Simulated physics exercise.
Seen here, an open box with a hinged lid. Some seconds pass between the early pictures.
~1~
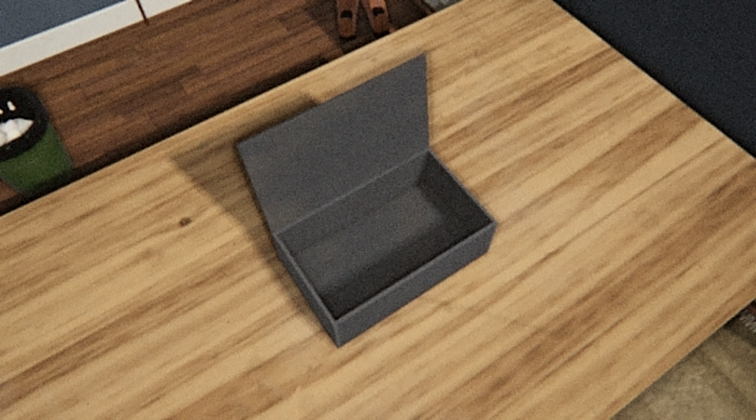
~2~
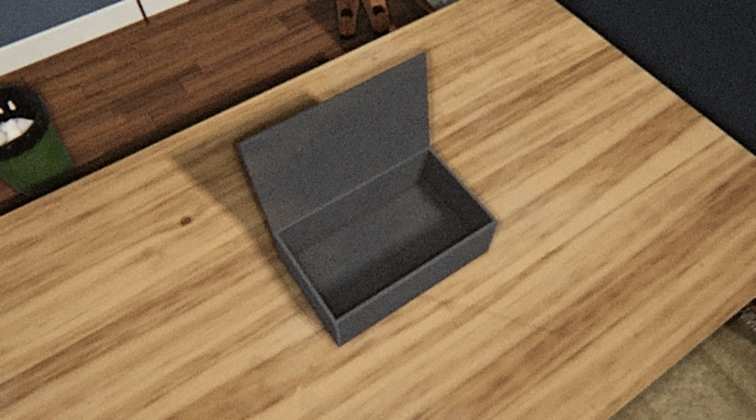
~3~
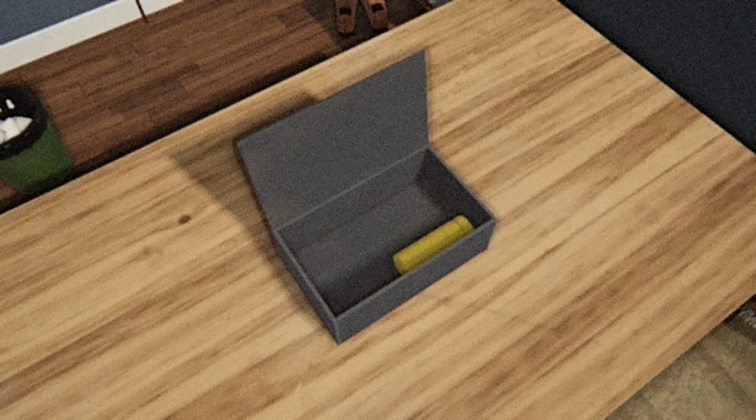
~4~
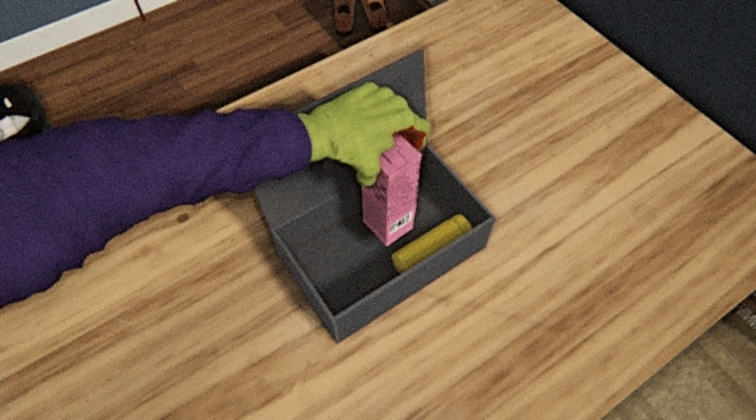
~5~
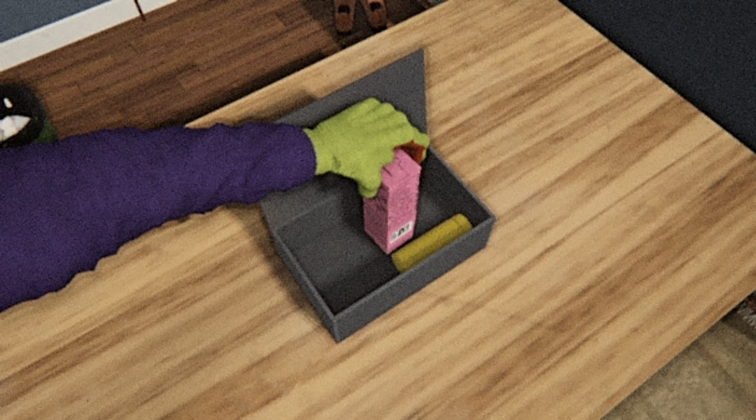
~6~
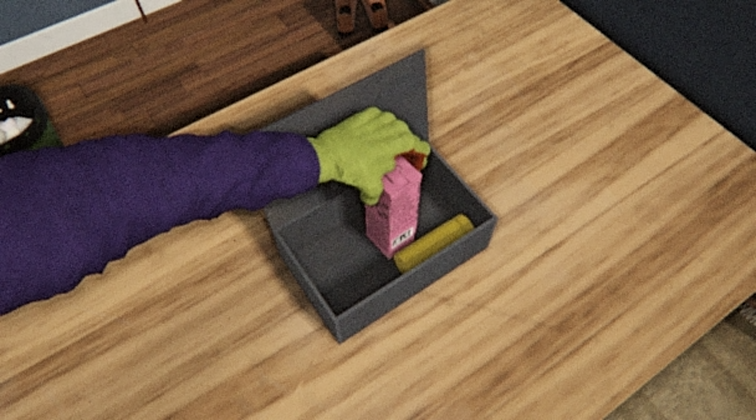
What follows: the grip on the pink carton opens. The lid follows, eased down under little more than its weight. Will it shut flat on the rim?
Outcome: The lid is held up.
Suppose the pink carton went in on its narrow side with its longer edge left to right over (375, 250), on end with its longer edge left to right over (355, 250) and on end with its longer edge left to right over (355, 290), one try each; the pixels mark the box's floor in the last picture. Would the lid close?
First try: It sits on the rim; second try: It will not close; third try: It is held up.
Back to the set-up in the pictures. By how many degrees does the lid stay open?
Some 25° above the rim.
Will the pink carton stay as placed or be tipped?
It ends up tilted.
Then, 1.20 s on from there, lid starting down.
Then, 1.80 s on from there, lid 56° above the rim; pink carton turned 10° from how it was put near (399, 215).
Then, 2.10 s on from there, lid 37° above the rim; pink carton turned 31° from how it was put near (412, 231).
In the end, lid 25° above the rim; toppled in the box, pink carton; yellow shaker unmoved. At the end, from the last picture's camera, pink carton near (414, 236).
